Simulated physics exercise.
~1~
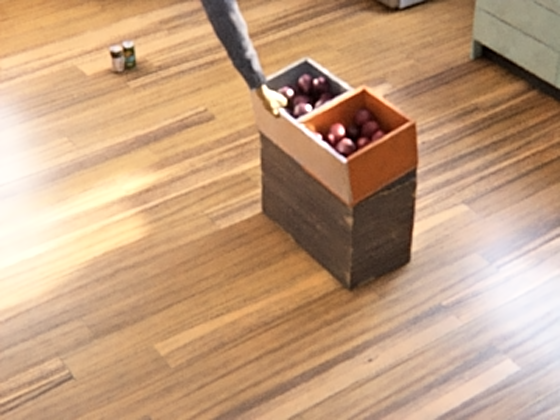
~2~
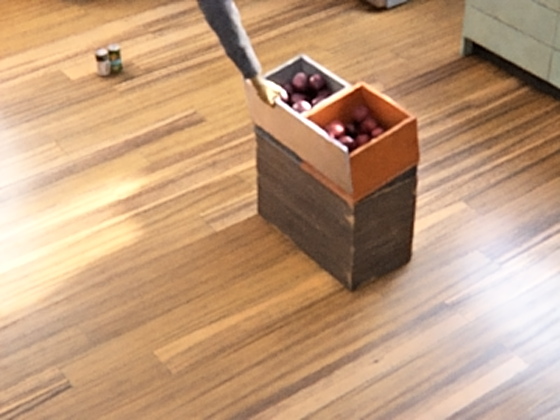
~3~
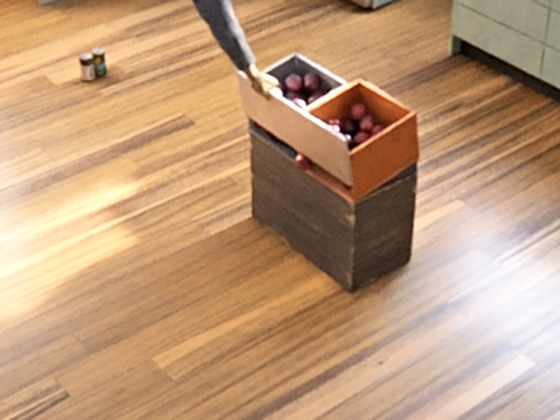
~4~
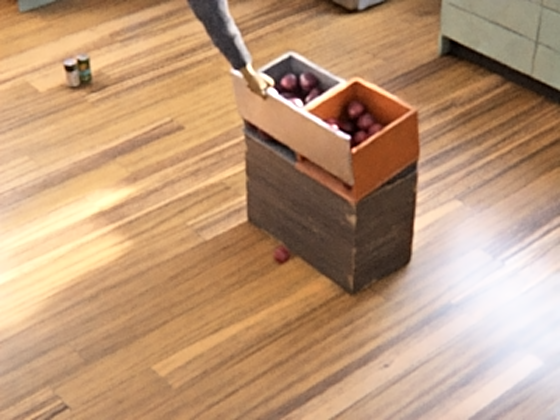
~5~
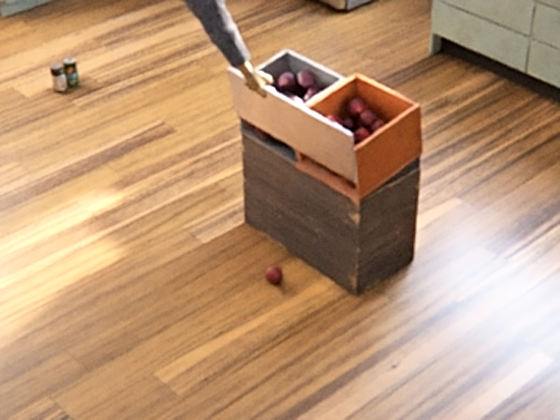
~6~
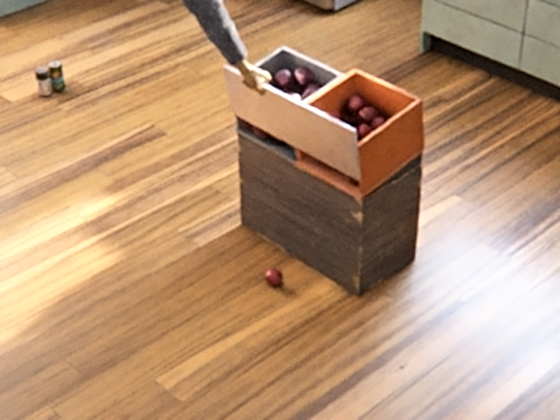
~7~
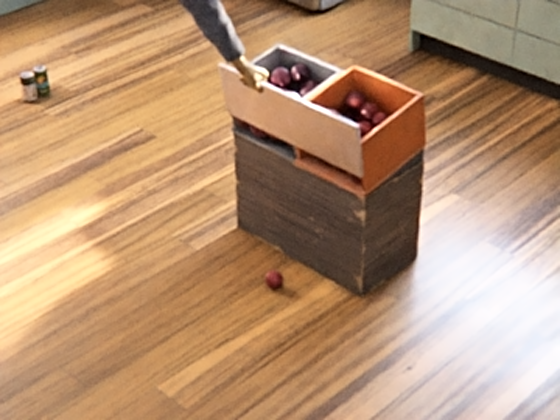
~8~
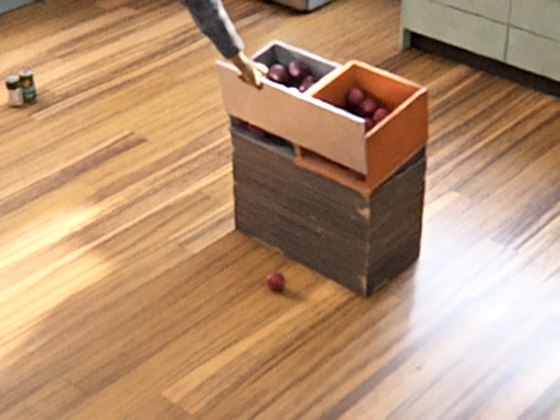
To begin with, an orange bin and a grey bin of dark red, round produce sit side by side on a dark wooden stand, while a grey-sleeved arm grips the pale front panel. The hand raises the leaning panel a little, and a gap opens beneath it. One piece slips out from the orange bin and drops down the front of the stand to the wooden floor. It settles there as the panel edges slightly higher and the view drifts slowly sideways. Finally, the hand still holds the panel, the lone piece lies on the floor, and the rest remain in the bins.
